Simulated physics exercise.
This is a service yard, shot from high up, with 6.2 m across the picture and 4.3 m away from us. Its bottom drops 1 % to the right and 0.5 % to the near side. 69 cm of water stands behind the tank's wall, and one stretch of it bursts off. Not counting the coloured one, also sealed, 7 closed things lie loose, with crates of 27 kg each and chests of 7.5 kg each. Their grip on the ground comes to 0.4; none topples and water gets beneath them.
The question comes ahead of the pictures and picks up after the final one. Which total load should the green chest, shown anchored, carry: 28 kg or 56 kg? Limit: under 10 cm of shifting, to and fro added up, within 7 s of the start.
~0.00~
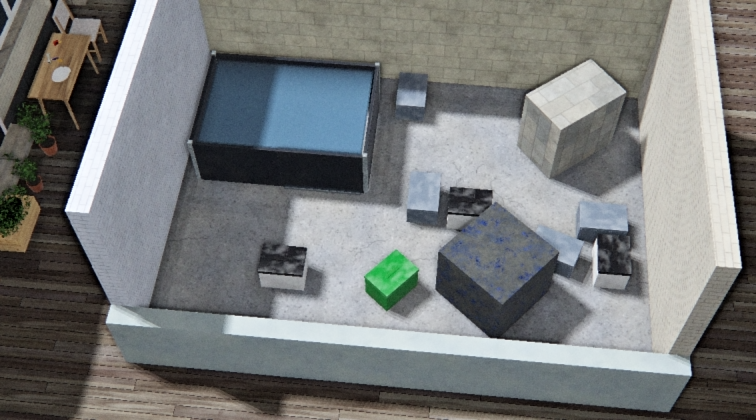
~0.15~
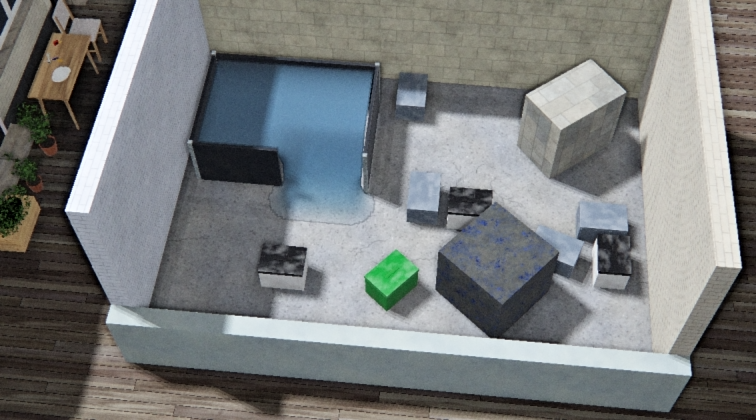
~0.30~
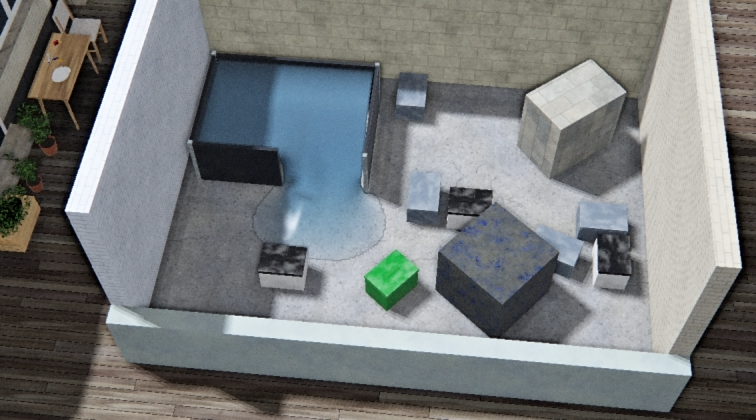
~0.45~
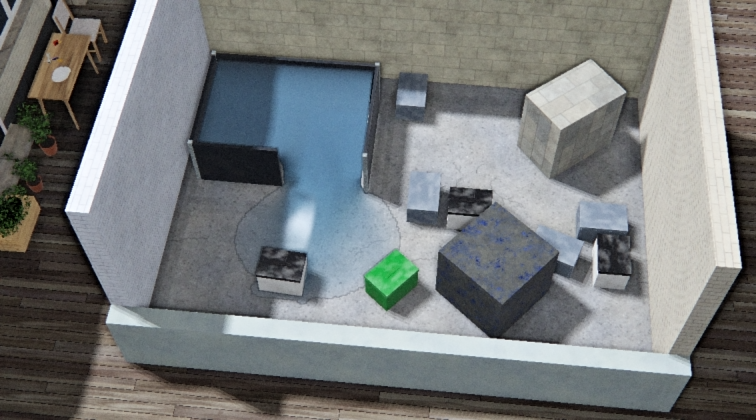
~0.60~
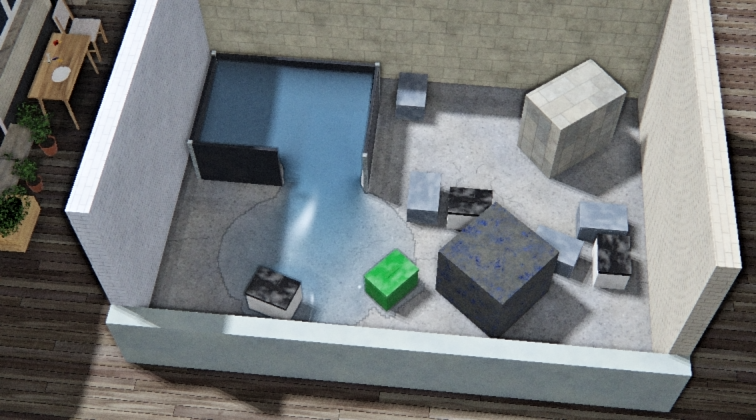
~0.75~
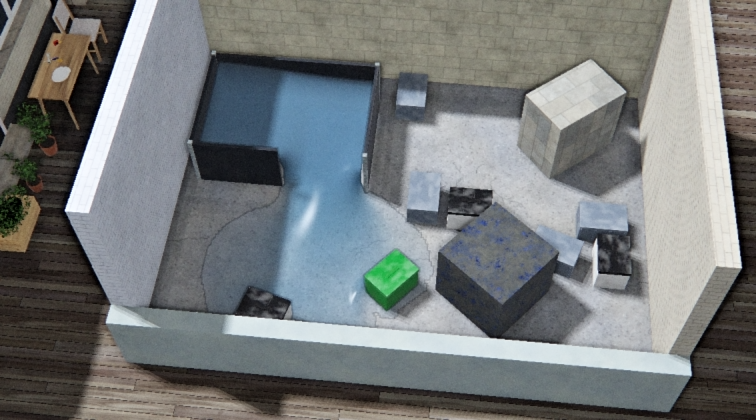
I'd say no option offered keeps it put.
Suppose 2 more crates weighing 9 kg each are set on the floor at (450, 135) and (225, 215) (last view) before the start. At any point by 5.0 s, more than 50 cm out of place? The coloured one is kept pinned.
First one stayed within, second went beyond.
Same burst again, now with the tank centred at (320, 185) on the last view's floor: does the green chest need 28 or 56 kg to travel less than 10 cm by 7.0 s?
Lab note - in that case: No option works.
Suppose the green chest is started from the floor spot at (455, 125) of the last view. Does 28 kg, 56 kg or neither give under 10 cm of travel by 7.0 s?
Lab note - result: Lighter mass suffices.
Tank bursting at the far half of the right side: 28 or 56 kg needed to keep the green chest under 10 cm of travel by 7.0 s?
Then I'd expect the light mass to do.
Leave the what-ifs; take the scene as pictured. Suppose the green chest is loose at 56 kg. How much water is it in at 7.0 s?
Around 11 cm.
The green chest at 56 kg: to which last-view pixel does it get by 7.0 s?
Roughly at (458, 320) in the last view.
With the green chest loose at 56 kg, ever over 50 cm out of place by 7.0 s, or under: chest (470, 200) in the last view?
Here the answer is beyond.
After 1.4 s the green chest would be 84 cm from its start with 28 kg and 43 cm from its start with 56 kg; 13 cm of water round it then.
After 3.1 s the green chest would be 102 cm from its start with 28 kg and 102 cm from its start with 56 kg; 18 cm of water round it then.
After 4.9 s the green chest would be 102 cm from its start with 28 kg and 102 cm from its start with 56 kg; 13 cm of water round it then.
After 7.0 s the green chest would be 102 cm from its start with 28 kg and 102 cm from its start with 56 kg; 11 cm of water round it then.
